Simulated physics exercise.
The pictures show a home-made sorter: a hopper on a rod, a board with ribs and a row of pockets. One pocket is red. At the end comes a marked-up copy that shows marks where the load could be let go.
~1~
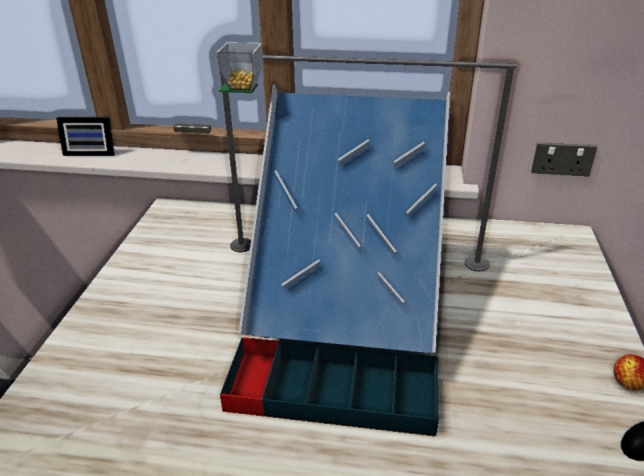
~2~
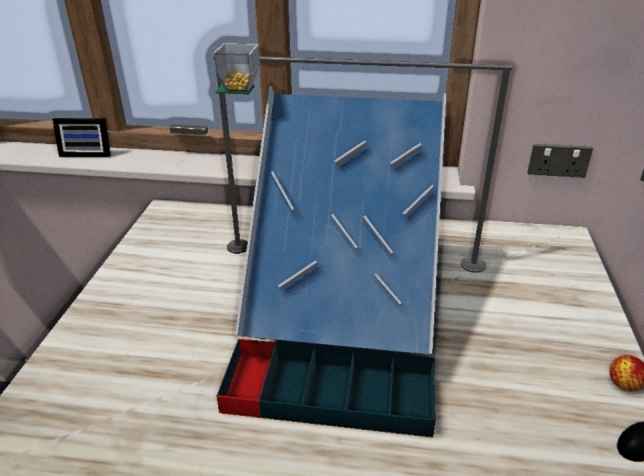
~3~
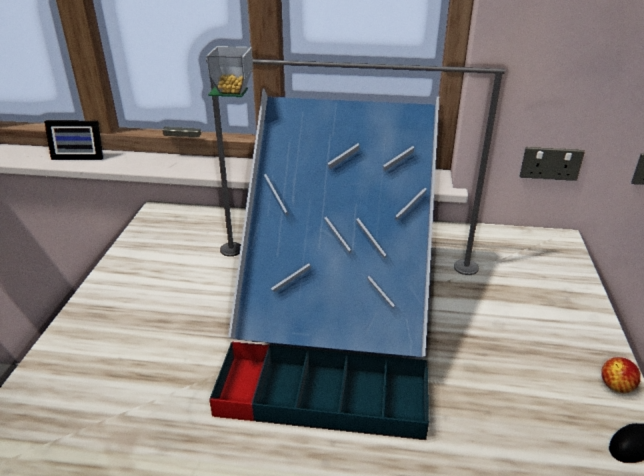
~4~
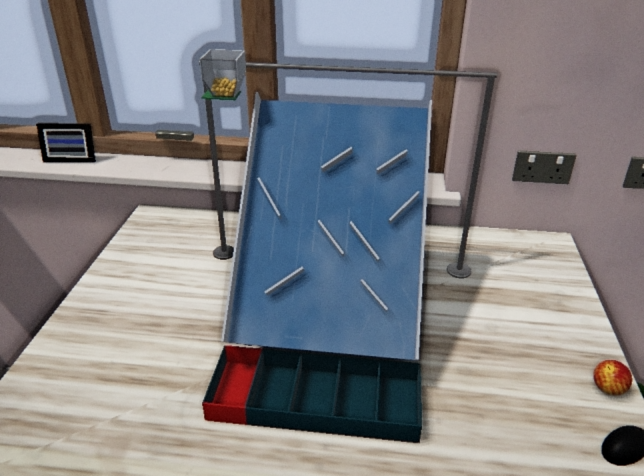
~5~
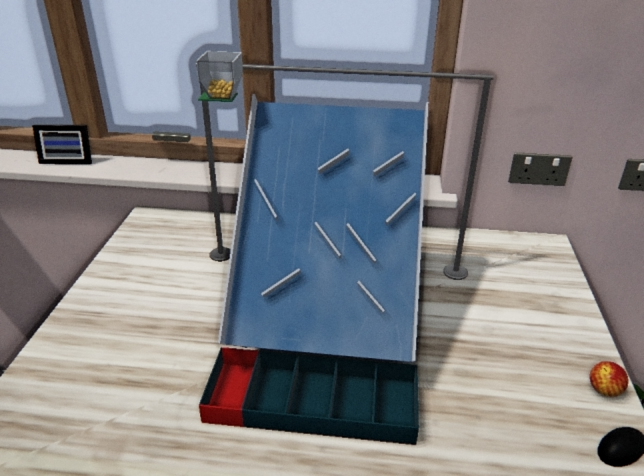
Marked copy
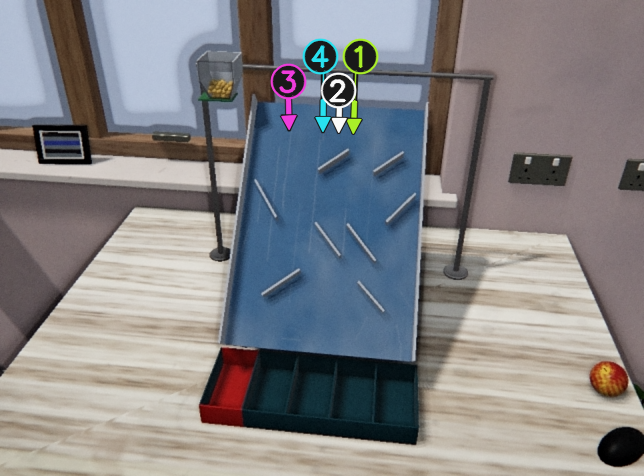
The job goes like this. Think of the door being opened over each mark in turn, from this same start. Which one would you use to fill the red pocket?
4 is best.
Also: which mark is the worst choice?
It is 1.
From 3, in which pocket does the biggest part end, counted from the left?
The first from the left.
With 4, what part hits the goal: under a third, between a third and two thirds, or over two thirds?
Over two thirds.
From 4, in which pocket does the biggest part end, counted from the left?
The first from the left.
On the marked copy, mark 1 meets the board at (353, 128); mark 2 meets the board at (338, 127); mark 3 meets the board at (289, 124); mark 4 meets the board at (322, 126).
With 1, about a third in the red pocket, about two thirds in other pockets.
With 2, most in the red pocket, about a quarter in other pockets.
With 3, about two thirds in the red pocket, about a third in other pockets, a stray few held on the board.
With 4, nearly all in the red pocket, a stray few in other pockets.
